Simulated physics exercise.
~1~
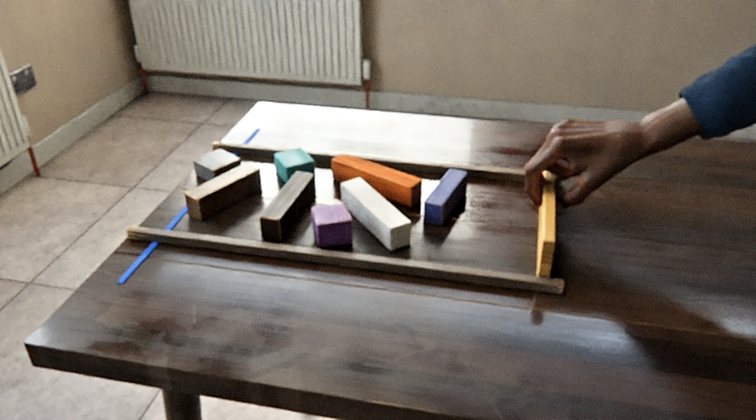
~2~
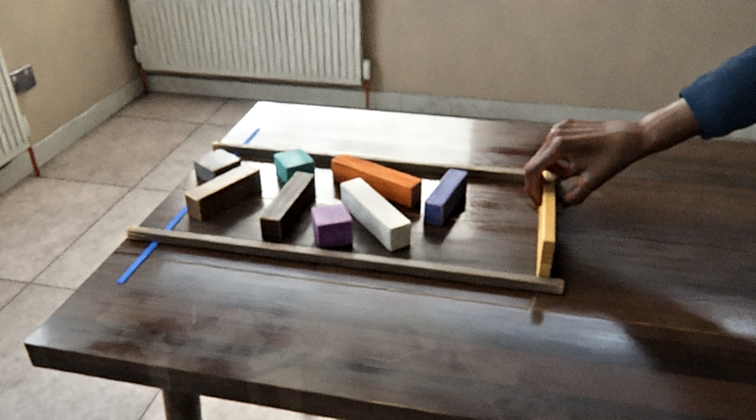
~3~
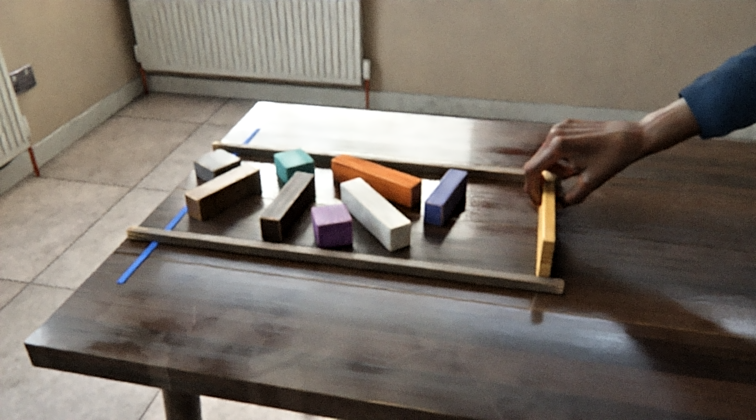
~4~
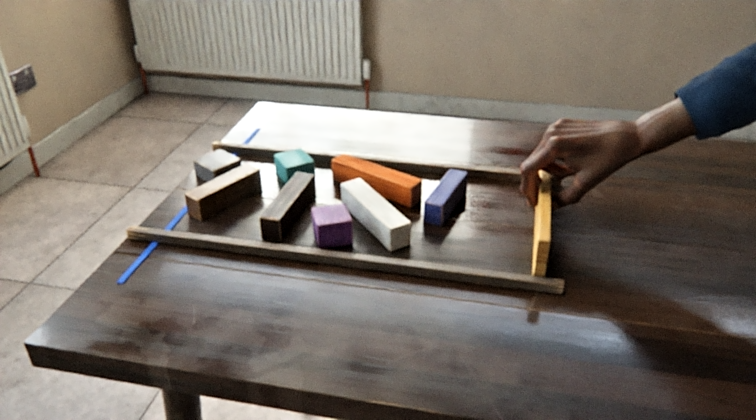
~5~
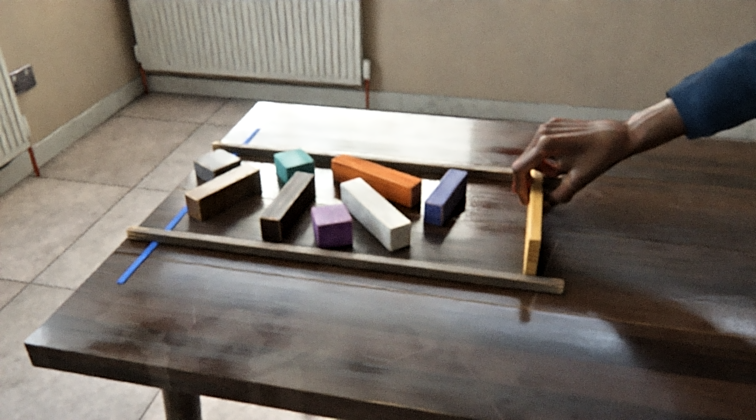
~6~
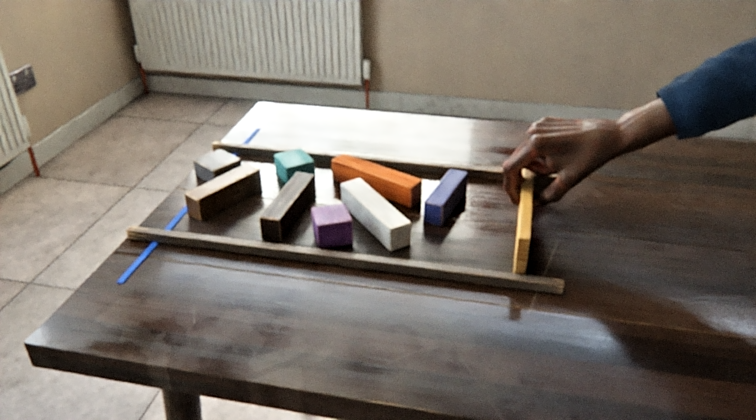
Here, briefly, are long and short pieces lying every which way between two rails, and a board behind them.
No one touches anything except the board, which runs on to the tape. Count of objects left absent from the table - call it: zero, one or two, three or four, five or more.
My call is five or more.
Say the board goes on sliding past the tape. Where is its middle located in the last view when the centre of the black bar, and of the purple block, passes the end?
Near (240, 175) in the first case, near (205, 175) in the other.
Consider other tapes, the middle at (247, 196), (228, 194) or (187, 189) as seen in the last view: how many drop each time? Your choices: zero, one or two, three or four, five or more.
Trial 1 - either one or two; trial 2 - three to four; trial 3 - at least five.
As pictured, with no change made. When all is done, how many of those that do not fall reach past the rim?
I make it 0.
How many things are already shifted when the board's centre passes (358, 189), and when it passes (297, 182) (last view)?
I make it 6 at the first spot and 8 at the other.
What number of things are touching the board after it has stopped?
Contact count: 1.
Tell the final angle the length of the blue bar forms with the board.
It sits some 0° out of line.
Soon after, none off yet; grey block at rest near (218, 167); brown bar at rest near (225, 191); turquoise block moving near (289, 168).
In the end, the number that fall off is five or more; gone, white bar, orange stick, purple block, black bar, turquoise block, brown bar and grey block.
